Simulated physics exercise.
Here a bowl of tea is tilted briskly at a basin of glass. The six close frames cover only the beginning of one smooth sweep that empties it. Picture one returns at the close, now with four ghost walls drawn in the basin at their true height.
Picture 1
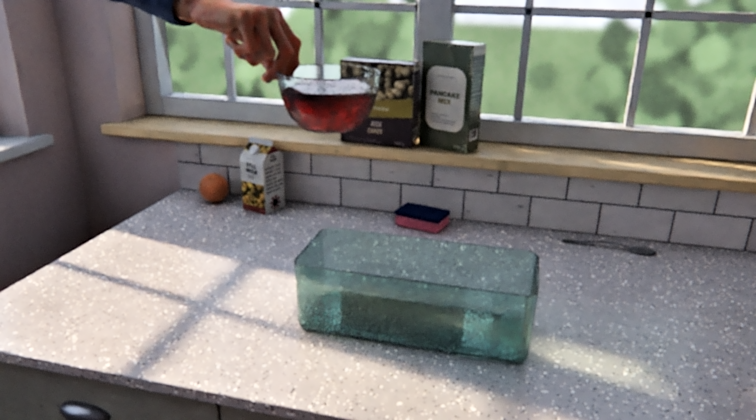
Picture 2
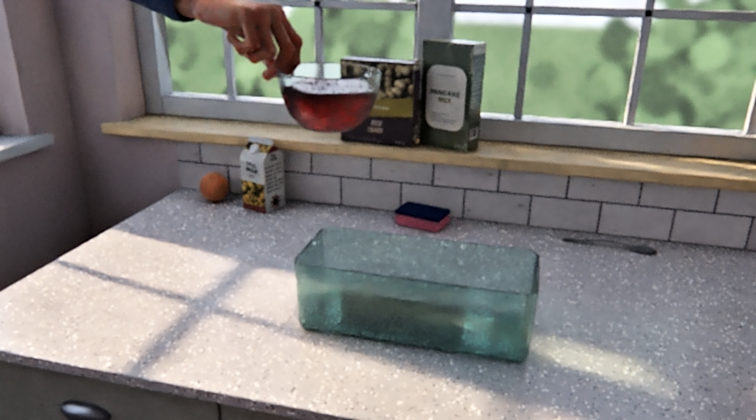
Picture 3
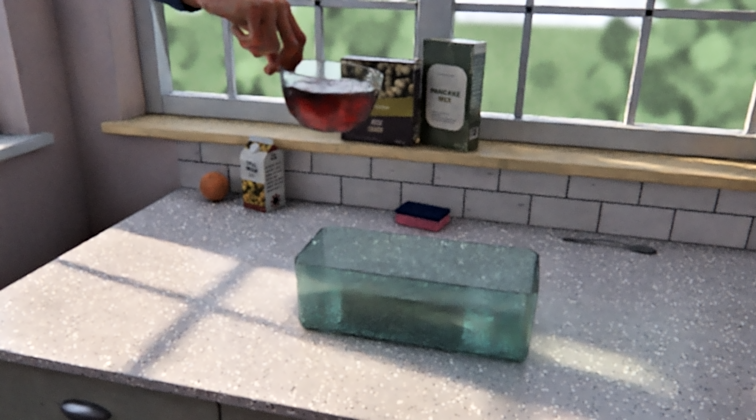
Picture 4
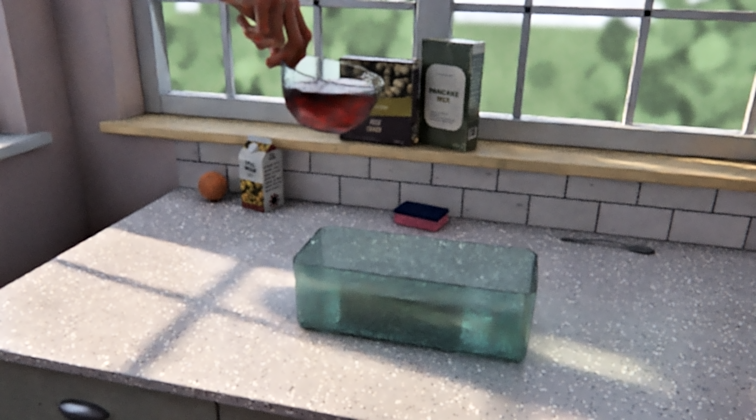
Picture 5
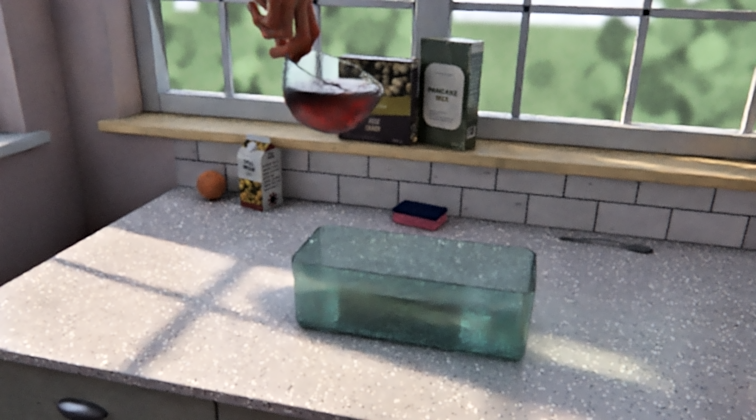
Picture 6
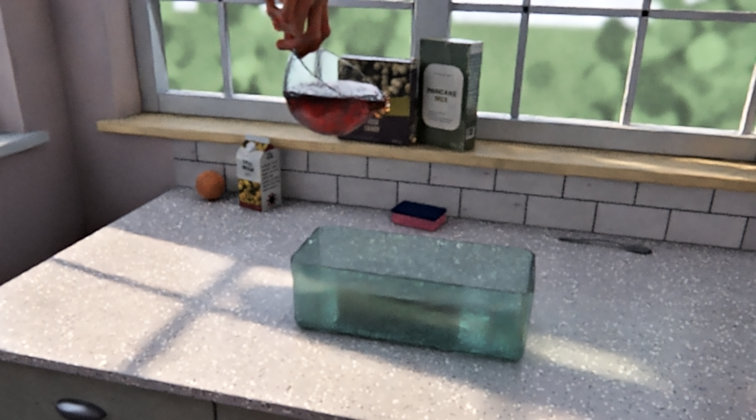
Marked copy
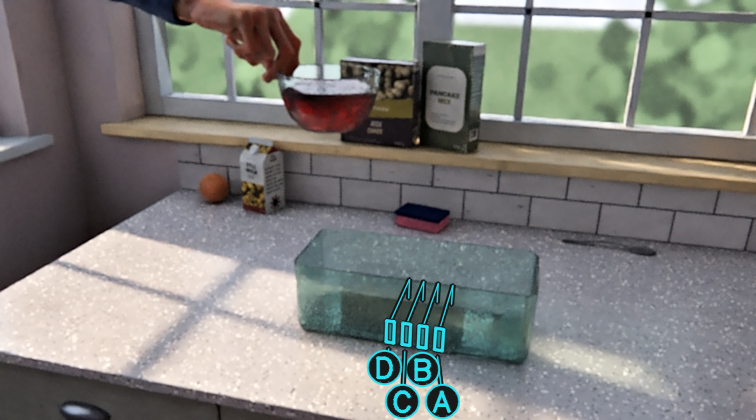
In the video, a hand holds a clear glass bowl of red liquid above a countertop with a greenish glass basin, then tilts the bowl to the right until the liquid reaches over its lip.
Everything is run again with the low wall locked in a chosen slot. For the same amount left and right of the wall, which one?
Take B.
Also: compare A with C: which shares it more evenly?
Slot C.
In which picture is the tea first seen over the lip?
In picture 6.
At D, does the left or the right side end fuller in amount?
The right one.
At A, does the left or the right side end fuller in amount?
The left side.
On the marked copy, A at (437, 356); B at (421, 353); C at (404, 351); D at (388, 348).
If A is chosen, about 85 % ends left of the wall and 12 % right of it; 3 % is lost outside.
If B is chosen, about 52 % ends left of the wall and 46 % right of it.
If C is chosen, about 28 % ends left of the wall and 70 % right of it.
If D is chosen, about 17 % ends left of the wall and 81 % right of it.
